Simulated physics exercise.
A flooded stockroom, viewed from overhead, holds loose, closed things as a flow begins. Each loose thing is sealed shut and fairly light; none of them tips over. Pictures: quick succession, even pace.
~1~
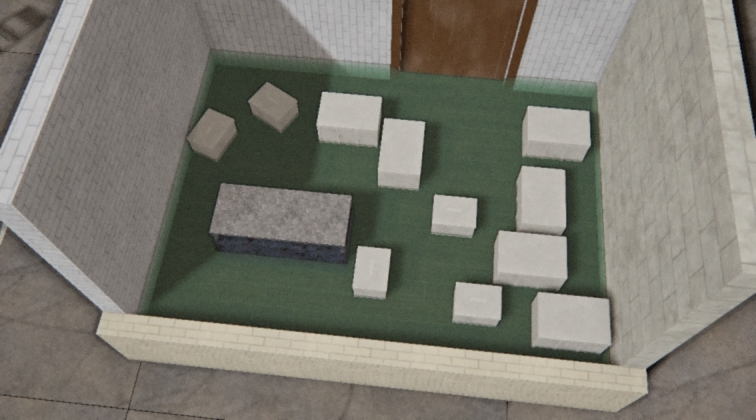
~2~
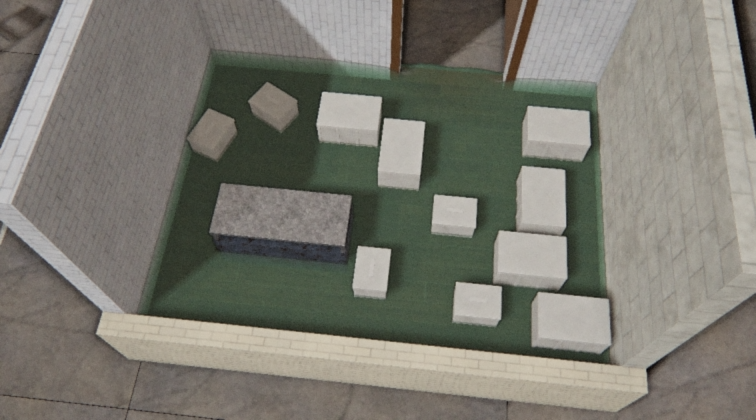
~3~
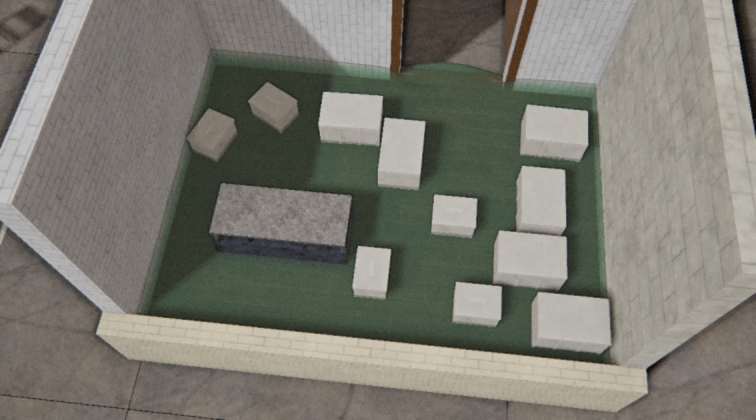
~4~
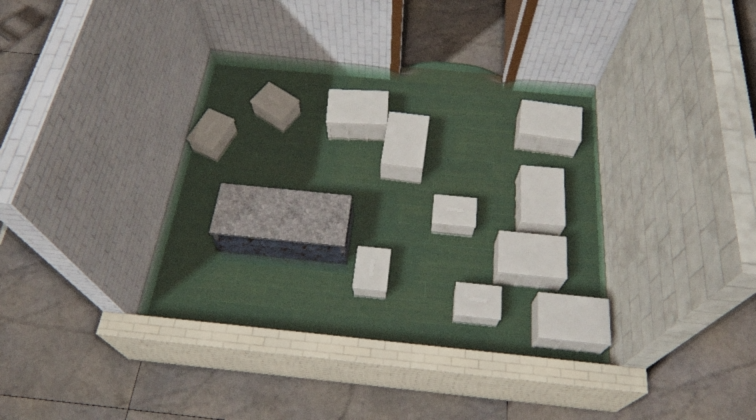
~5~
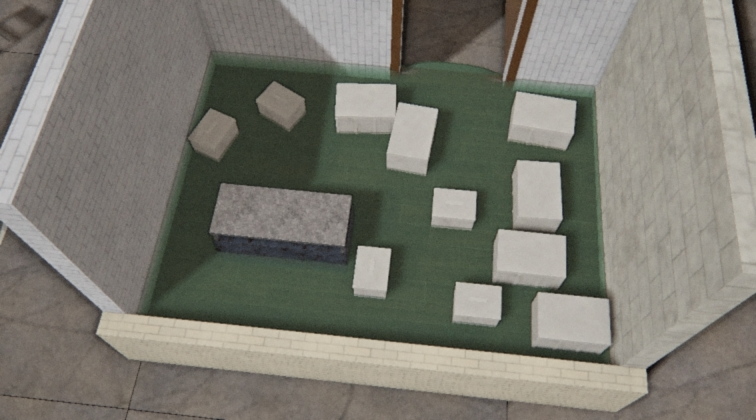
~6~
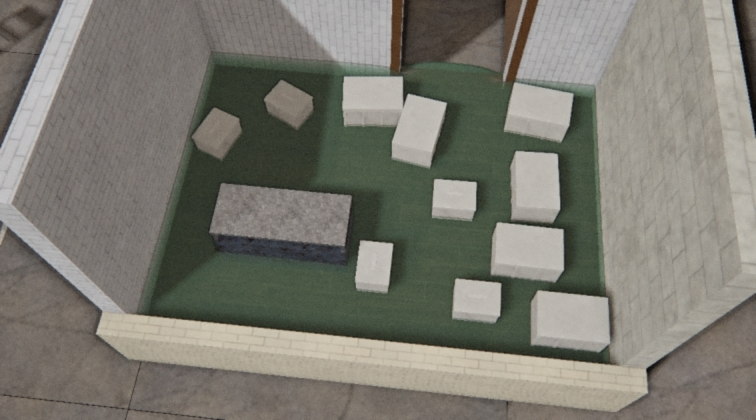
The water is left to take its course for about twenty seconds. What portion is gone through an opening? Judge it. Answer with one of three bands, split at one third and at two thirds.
Two thirds or more.
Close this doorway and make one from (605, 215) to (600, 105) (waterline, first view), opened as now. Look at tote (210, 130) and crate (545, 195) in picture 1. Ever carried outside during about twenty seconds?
One after the other: Kept in, carried outside.
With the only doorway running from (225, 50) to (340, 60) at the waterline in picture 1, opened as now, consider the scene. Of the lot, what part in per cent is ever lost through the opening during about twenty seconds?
Result: Close to 70 %.
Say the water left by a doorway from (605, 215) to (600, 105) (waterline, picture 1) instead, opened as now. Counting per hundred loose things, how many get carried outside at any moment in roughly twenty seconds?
It comes to about 90 per cent.
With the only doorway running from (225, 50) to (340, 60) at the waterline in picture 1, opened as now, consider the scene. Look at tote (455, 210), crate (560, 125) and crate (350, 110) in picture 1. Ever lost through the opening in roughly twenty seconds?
Per item as listed - swept away, swept away, swept away.
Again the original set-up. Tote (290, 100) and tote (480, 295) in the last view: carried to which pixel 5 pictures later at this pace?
First object around (317, 89); second object around (497, 280).
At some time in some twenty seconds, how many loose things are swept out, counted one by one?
I make it 9 in total.
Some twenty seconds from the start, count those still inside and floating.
Exactly 2 of them.
A moment on, 1 of 11 are out; 10 afloat.
Next, 6 of 11 are out; 5 afloat.
Later, 8 of 11 are out; 3 afloat.
In the end, 9 of 11 are out; 2 afloat.
